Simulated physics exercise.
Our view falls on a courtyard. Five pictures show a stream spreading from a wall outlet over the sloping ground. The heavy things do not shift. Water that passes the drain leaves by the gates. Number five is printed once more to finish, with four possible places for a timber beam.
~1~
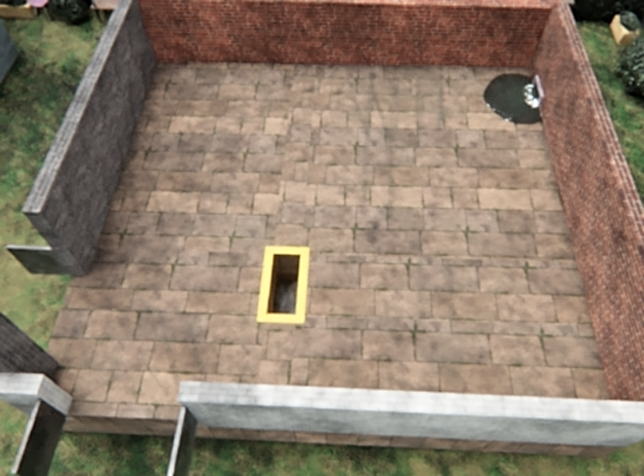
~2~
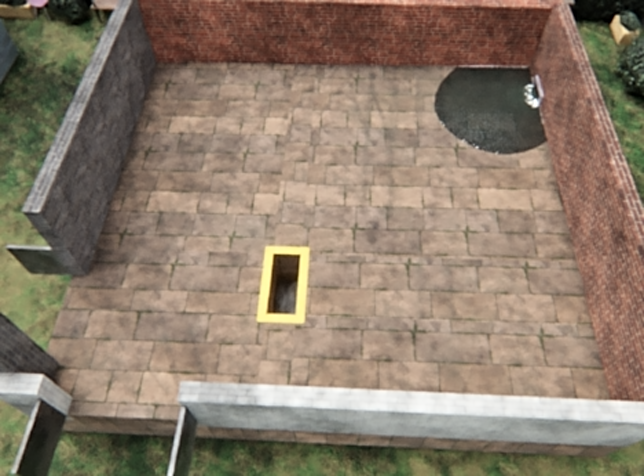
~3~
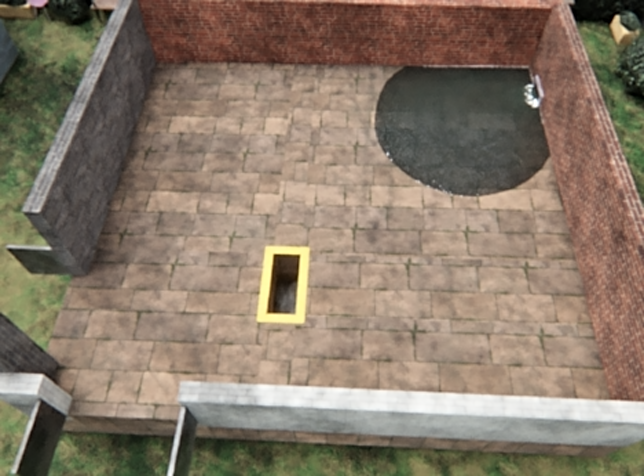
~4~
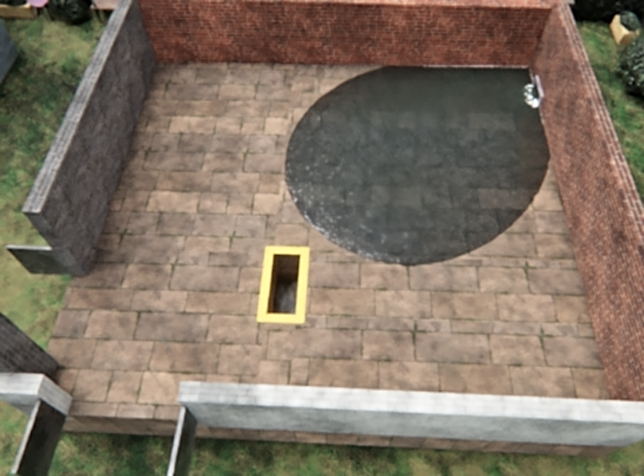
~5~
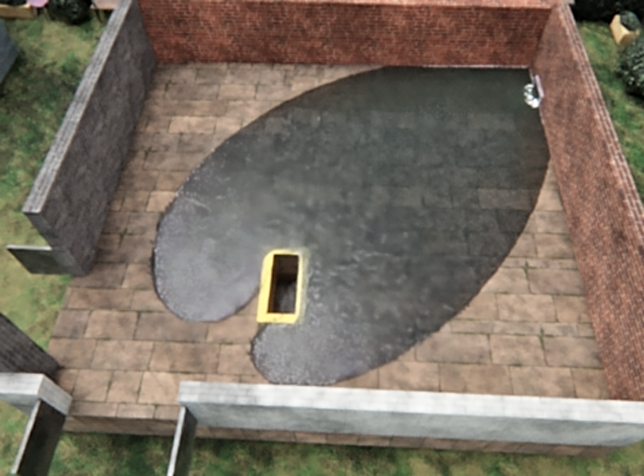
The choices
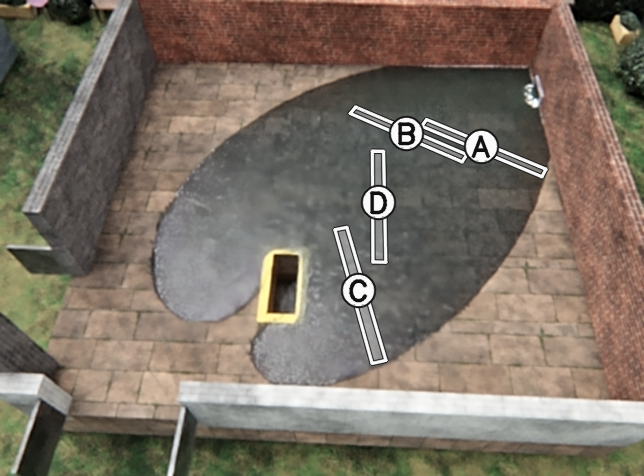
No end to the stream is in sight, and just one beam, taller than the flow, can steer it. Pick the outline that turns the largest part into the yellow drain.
C beats the others.
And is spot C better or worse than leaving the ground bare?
Spot C is worse.
On the marked copy, A from (424, 122) to (543, 172); B from (352, 110) to (464, 158); C from (340, 228) to (379, 361); D from (379, 262) to (377, 151).
With A, about 7 % of the stream goes into the yellow drain, about 93 % out by the gates.
With B, about 6 % of the stream goes into the yellow drain, about 94 % out by the gates.
With C, about 14 % of the stream goes into the yellow drain, about 86 % out by the gates.
With D, about 6 % of the stream goes into the yellow drain, about 94 % out by the gates.
